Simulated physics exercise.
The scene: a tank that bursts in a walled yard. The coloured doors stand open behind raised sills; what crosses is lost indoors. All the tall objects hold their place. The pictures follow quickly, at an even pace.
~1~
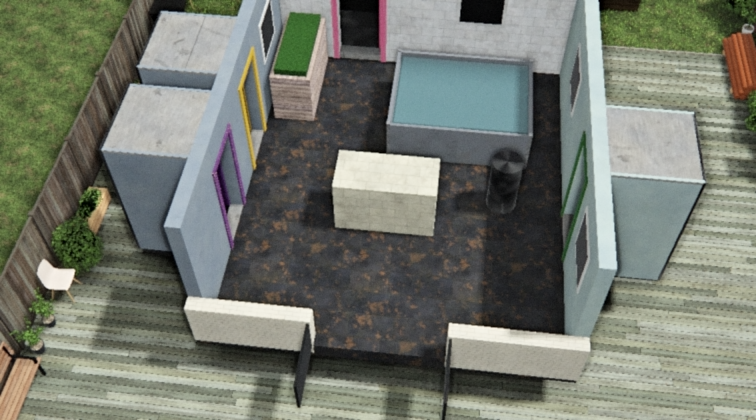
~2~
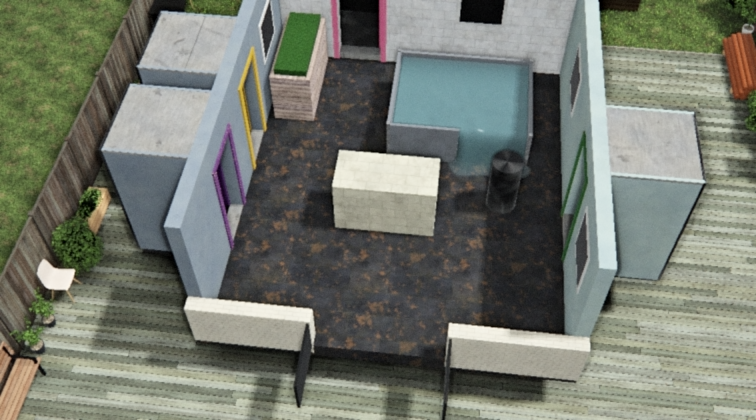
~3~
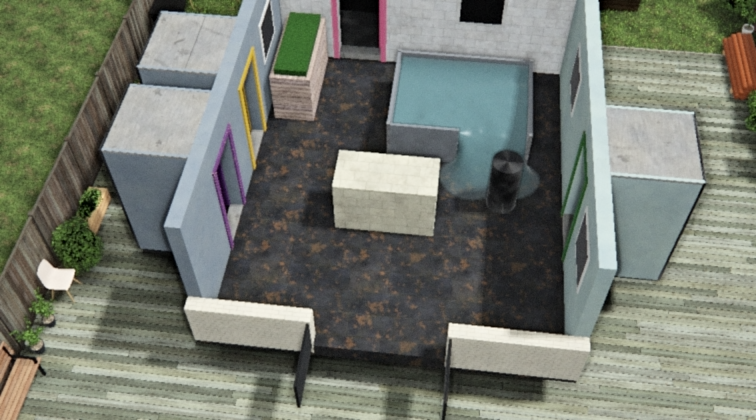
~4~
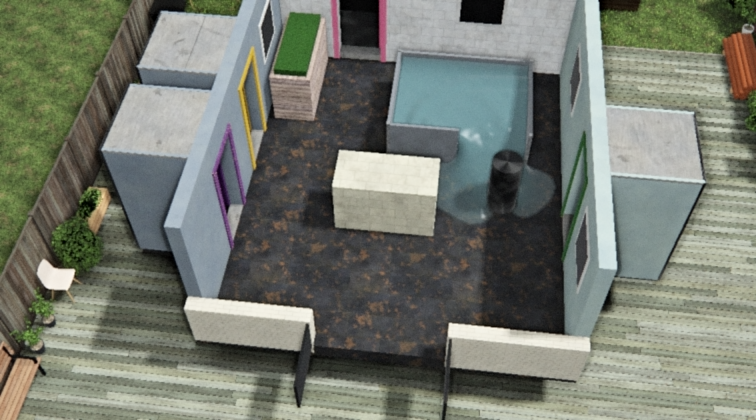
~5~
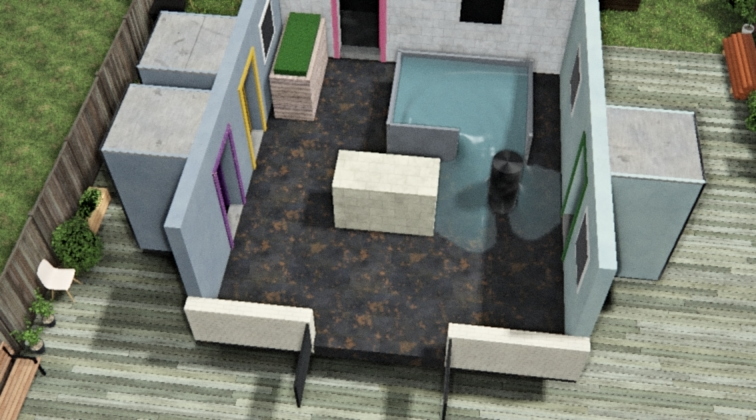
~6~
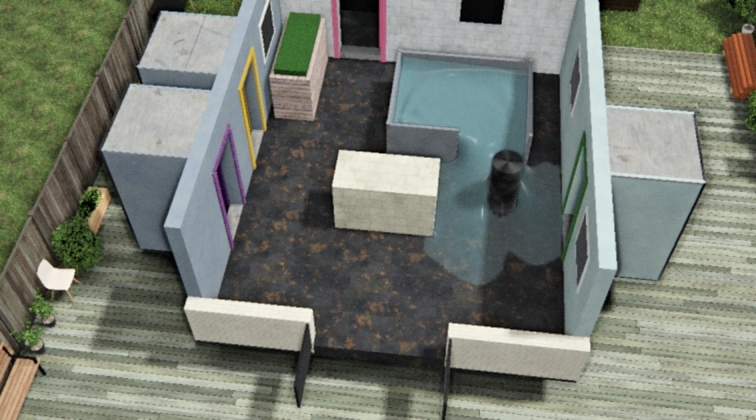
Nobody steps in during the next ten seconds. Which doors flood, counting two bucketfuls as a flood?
One by one: The green door floods; the purple door floods; the yellow door floods; the pink door holds within the limit.
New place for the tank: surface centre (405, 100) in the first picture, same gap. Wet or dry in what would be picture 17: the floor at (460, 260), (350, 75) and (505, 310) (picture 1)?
As listed: Flooded, free of water, awash.
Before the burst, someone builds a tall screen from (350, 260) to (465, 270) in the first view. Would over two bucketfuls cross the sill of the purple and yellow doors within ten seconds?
In short: The purple one is over, the yellow one goes over.
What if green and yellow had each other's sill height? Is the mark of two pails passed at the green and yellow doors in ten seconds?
My reading: The green one is over, the yellow one lets less in.
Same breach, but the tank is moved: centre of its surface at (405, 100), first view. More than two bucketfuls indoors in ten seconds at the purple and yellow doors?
The purple door takes more; the yellow door lets more in.
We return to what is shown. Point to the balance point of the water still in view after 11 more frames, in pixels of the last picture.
Around (470, 172).
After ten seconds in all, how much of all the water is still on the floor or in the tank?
Some 66 per cent.
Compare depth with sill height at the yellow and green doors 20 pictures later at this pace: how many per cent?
Roughly 200 per cent, then 130 per cent.
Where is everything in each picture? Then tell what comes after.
The first picture shows the water tank at (462, 94) is whole and still.
In the second picture, the front is at (528, 169), out from the gap at (491, 154).
In the third picture, water pours out at (490, 155) and has run to (454, 192).
In the fourth picture, water pours out at (490, 156) and has run to (462, 217).
In the fifth picture, water pours out at (490, 156) and has run to (466, 247).
In the sixth picture, water pours out at (490, 156) and has run to (468, 278).
A moment on, water covers 35 % of the floor; the green door under two buckets in, the purple door not reached, the yellow door not reached, the pink door not reached.
Next, water covers 50 % of the floor; the green door over two buckets in, the purple door not reached, the yellow door not reached, the pink door not reached.
Then, water covers 60 % of the floor; the green door far over two buckets in, the purple door wet at the sill, nothing in, the yellow door under two buckets in, the pink door not reached.
Later, water covers 85 % of the floor; the green door far over two buckets in, the purple door wet at the sill, nothing in, the yellow door over two buckets in, the pink door wet at the sill, nothing in.
In the end, water covers 95 % of the floor; the green door far over two buckets in, the purple door over two buckets in, the yellow door over two buckets in, the pink door wet at the sill, nothing in.
